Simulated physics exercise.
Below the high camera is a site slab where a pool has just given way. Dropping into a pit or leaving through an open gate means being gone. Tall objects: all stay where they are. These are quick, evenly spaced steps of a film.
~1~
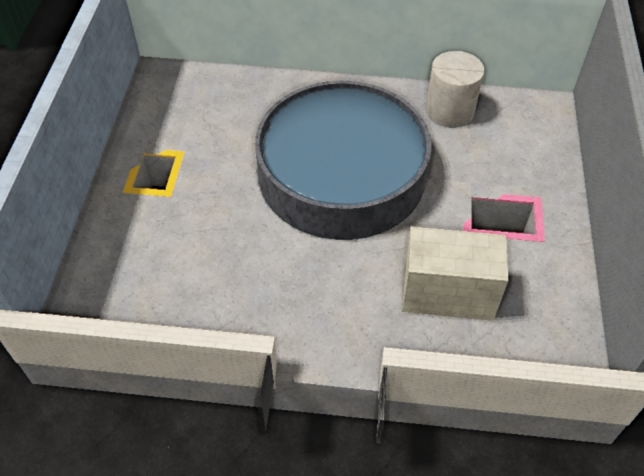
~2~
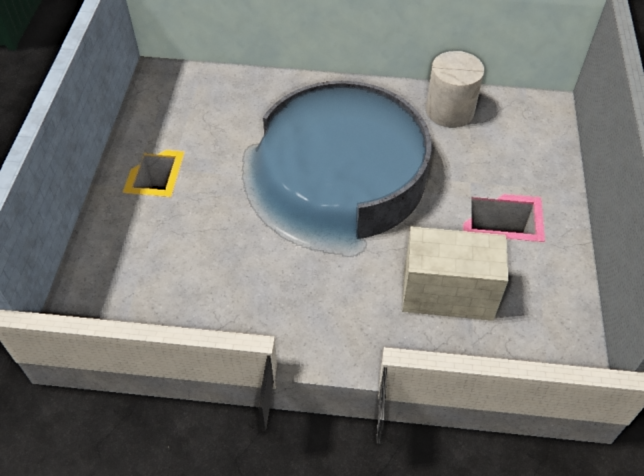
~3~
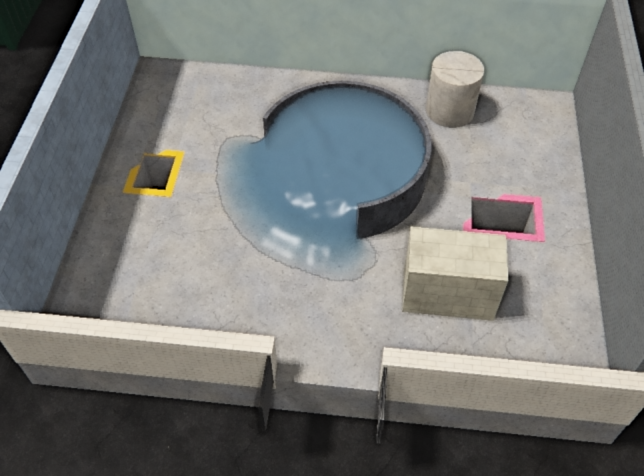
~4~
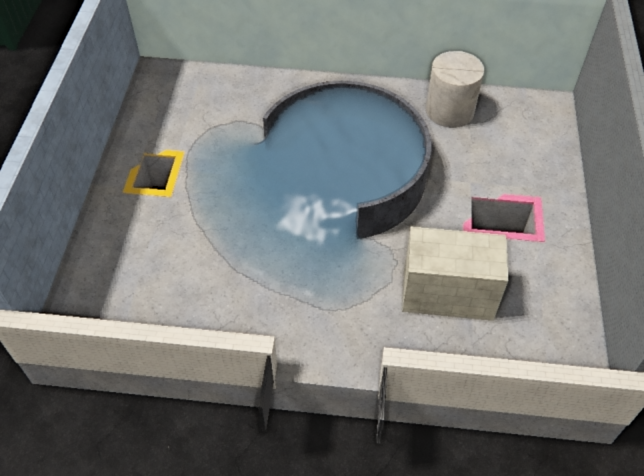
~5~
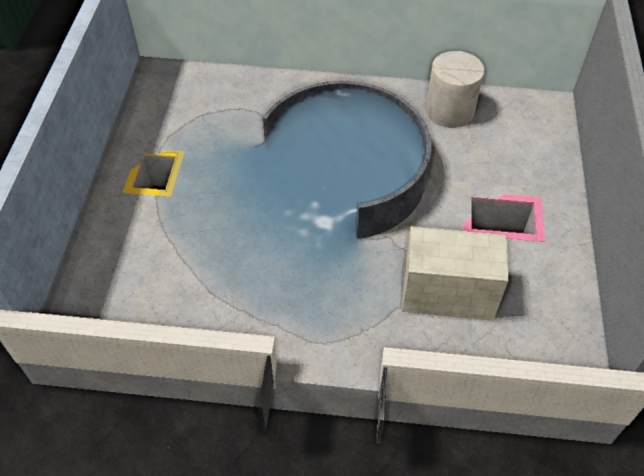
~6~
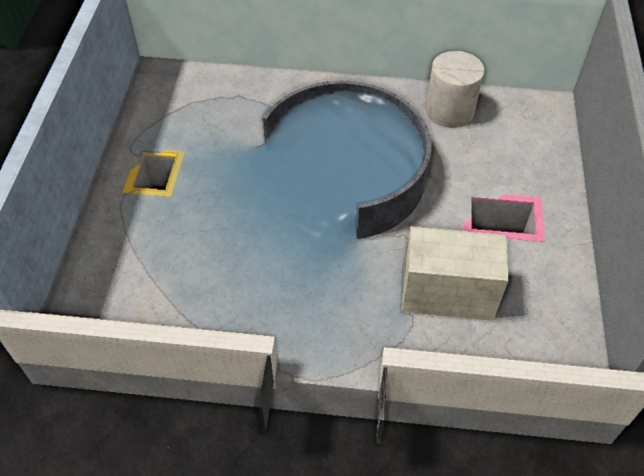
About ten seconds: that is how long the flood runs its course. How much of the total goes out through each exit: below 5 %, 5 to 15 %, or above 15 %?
Final split: The gate gets above 15 %; the yellow pit gets above 15 %; the pink pit gets below 5 %.
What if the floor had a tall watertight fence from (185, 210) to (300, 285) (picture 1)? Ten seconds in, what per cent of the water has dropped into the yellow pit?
Yellow: About 30 %.
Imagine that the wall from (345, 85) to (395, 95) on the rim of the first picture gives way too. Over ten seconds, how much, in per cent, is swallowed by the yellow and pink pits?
Yellow 10 %, pink 15 %.
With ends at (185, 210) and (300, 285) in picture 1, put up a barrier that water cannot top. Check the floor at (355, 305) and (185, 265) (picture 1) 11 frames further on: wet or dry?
Taking them in the order asked, the first is inundated and the second is not reached.
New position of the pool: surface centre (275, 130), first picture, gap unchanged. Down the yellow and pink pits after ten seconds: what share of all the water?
Ten seconds on: Yellow pit 35 percent, pink pit 6 percent.
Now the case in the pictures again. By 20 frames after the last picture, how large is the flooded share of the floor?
Around 50 percent.
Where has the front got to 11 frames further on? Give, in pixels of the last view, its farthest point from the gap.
Front's tip: Near (571, 394).
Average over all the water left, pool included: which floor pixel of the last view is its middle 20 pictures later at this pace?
Point: (213, 244).
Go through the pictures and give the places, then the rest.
The first picture shows the pool at (343, 144) is whole and still.
In the second picture, water pours out at (278, 201) and has run to (359, 249).
In the third picture, the front is at (234, 141), out from the gap at (278, 203).
In the fourth picture, water pours out at (278, 205) and has run to (219, 129).
In the fifth picture, water pours out at (278, 206) and has run to (208, 118).
In the sixth picture, the front is at a hidden place, out from the gap at (278, 206).
A moment on, water covers 45 % of the floor; the gate 2 %, the yellow pit 3 %, the pink pit 0 %.
Next, water covers 45 % of the floor; the gate 6 %, the yellow pit 6 %, the pink pit 0 %.
Then, water covers 50 % of the floor; the gate 10 %, the yellow pit 9 %, the pink pit 0 %.
Later, water covers 70 % of the floor; the gate 14 %, the yellow pit 18 %, the pink pit 0 %.
In the end, water covers 95 % of the floor; the gate 20 %, the yellow pit 22 %, the pink pit 2 %.
